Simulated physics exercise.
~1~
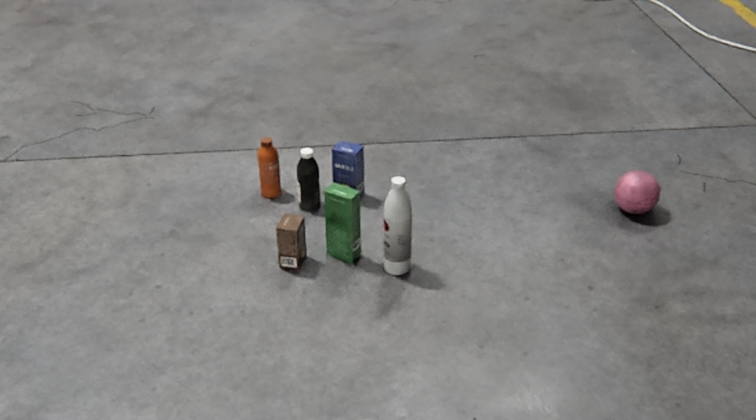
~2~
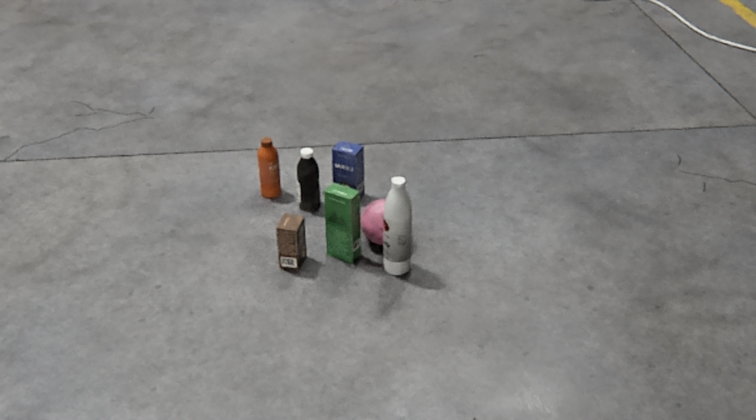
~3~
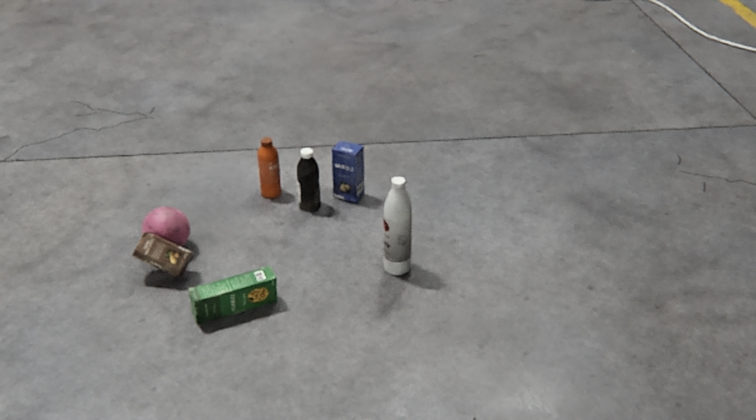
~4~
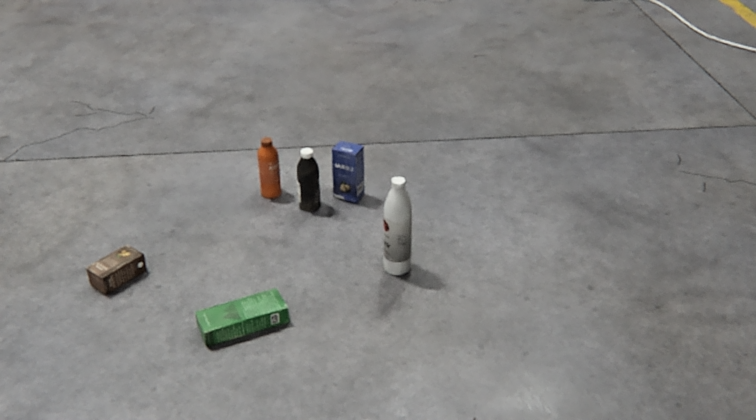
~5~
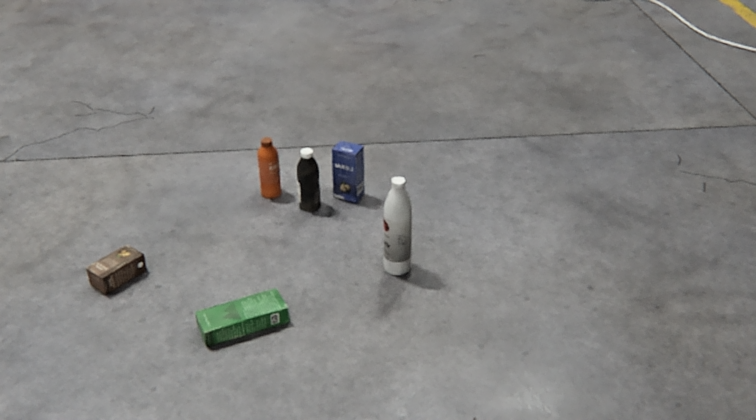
On a grey concrete floor, three bottles, coloured orange, black and white, stand grouped with a blue carton, a green carton and a small brown carton, while a pink ball sits off to the right. The ball travels left and reaches the group, showing behind the white bottle and beside the green carton. It continues left, and the green carton ends up on its side while the brown one tilts over against the ball. The ball then disappears from view. Both fallen cartons lie still at the lower left, and the bottles and blue carton remain standing.
